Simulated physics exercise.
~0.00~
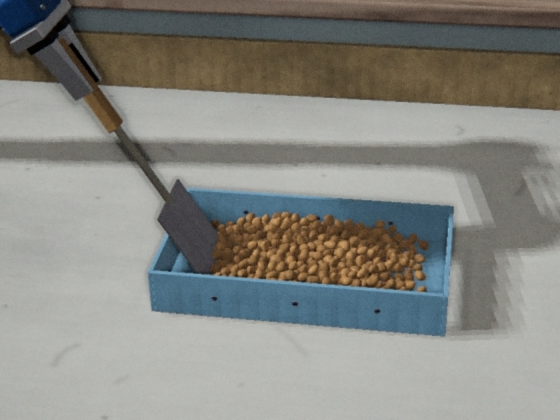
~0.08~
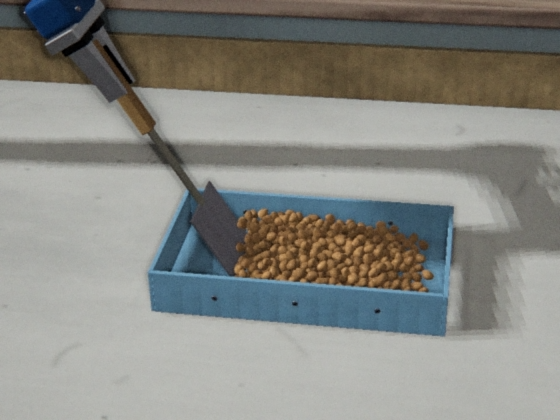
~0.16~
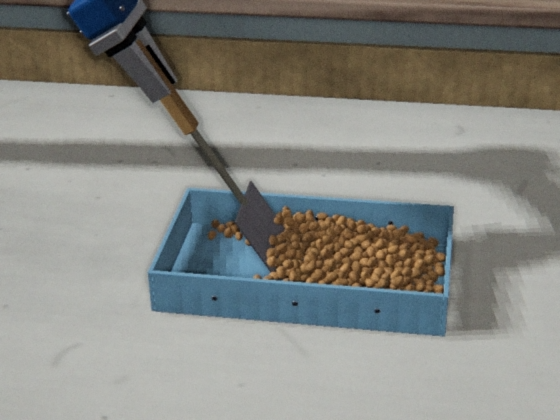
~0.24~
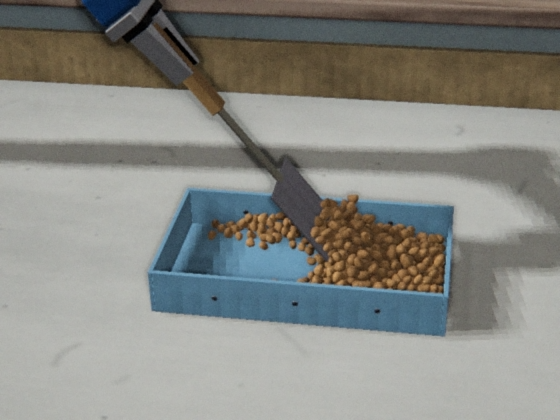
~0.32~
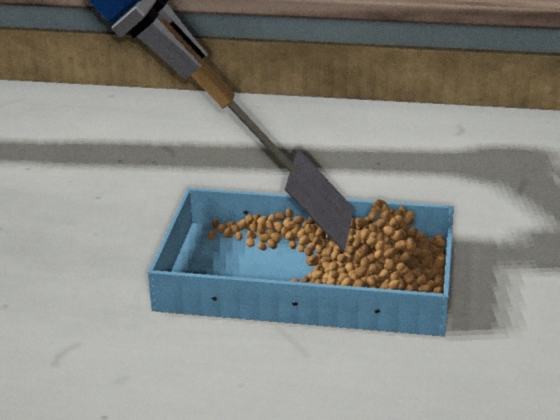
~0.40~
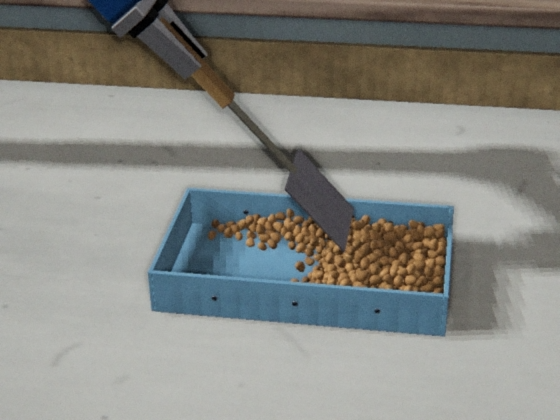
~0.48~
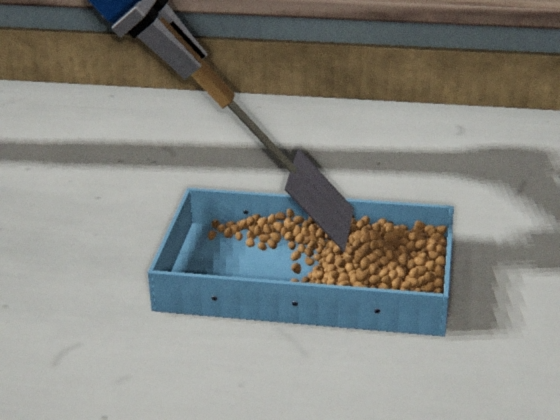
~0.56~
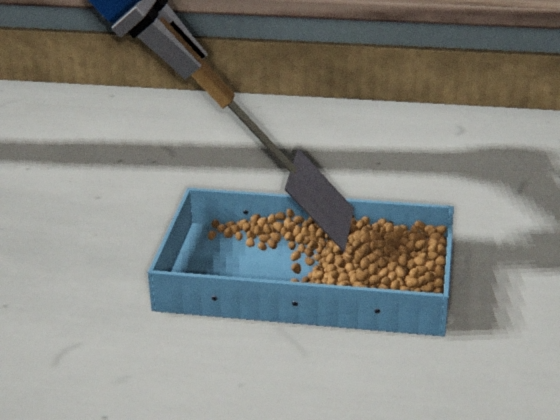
A robot arm pushes brown beans rightward with a paddle, leaving them heaped inside the tin.
